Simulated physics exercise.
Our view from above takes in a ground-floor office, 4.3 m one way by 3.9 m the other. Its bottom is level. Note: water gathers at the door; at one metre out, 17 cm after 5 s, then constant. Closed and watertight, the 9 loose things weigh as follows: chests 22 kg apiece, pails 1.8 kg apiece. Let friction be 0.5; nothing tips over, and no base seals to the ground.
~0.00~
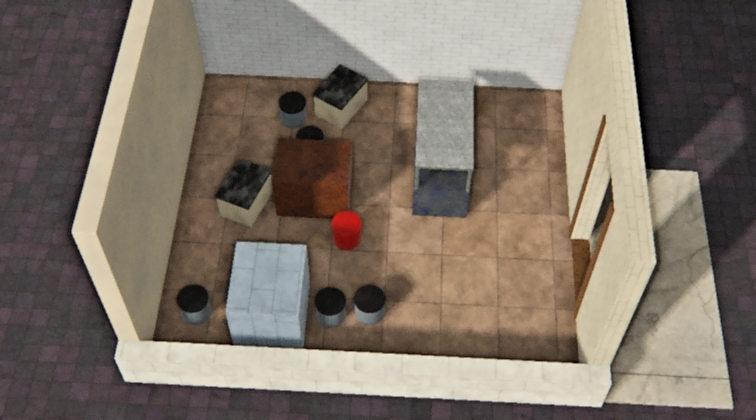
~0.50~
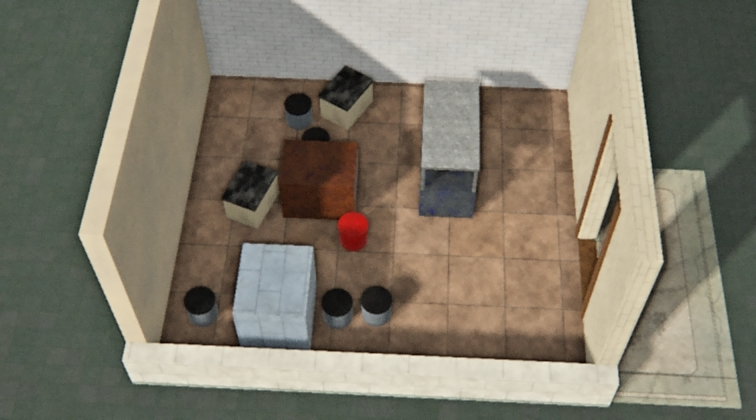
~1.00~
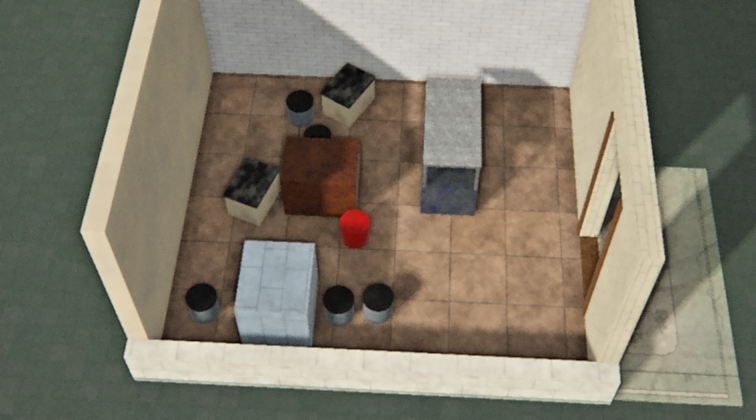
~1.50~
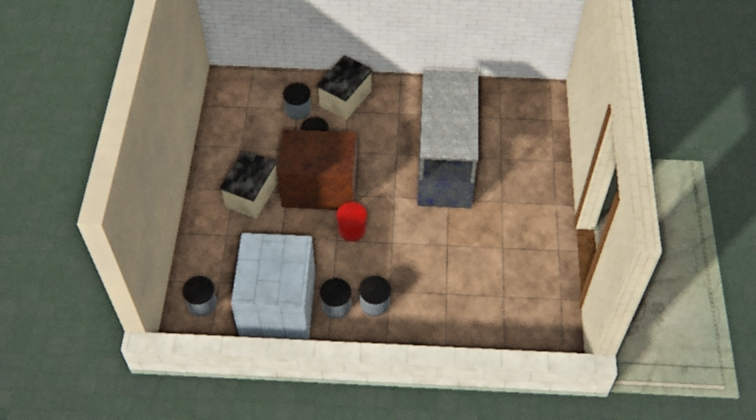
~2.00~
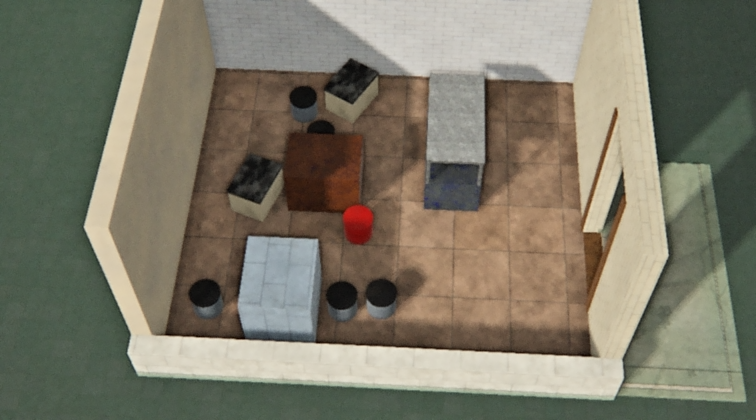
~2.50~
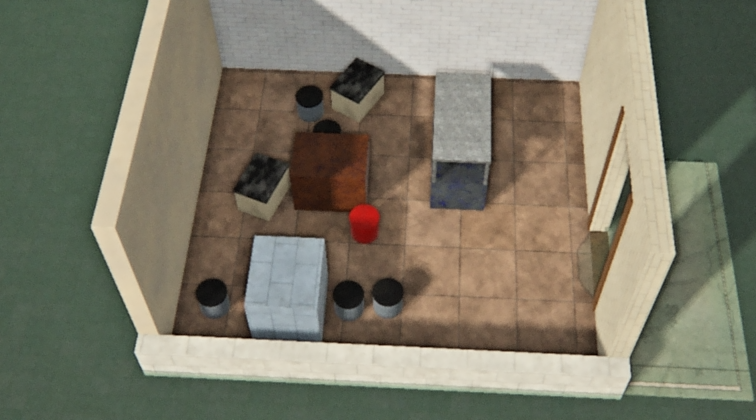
A ground-floor office with cream walls and a brown tiled floor is seen from above, its doorway open on the right. A small red pail sits near the middle, with a reddish-brown block, a pale blue-white one, a grey one, two black-topped chests and several dark-topped grey pails around it. Everything inside stays put while the ground outside turns from purplish paving to dull green and the view shifts slightly.
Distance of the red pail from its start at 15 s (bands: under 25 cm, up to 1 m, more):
More than 1 m.
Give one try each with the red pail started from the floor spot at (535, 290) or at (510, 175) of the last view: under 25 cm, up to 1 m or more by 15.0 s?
Try one - it is swept a long way; try two - it is pushed slightly.
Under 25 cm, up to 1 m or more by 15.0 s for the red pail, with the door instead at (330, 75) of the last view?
By then the red pail has shifted a small amount.
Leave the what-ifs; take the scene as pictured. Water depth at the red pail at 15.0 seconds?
Roughly 5 cm.
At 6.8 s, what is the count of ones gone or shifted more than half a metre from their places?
I make it 1 by then.
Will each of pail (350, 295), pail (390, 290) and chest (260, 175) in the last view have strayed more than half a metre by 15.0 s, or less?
Note - in order: Farther; farther; smaller.
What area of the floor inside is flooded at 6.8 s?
At that time the wet patch spans about 9.5 m2.
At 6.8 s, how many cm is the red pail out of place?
Displacement near 100 cm.
After 3.5 s the red pail is near (364, 217), 0.0 m from its start, aground; 0 afloat.
After 6.8 s the red pail is near (265, 221), 1.1 m from its start, afloat; 3 afloat.
After 11.0 s the red pail is near (256, 137), 1.6 m from its start, aground; 4 afloat.
After 15.0 s the red pail is near (272, 145), 1.4 m from its start, afloat; 7 afloat.
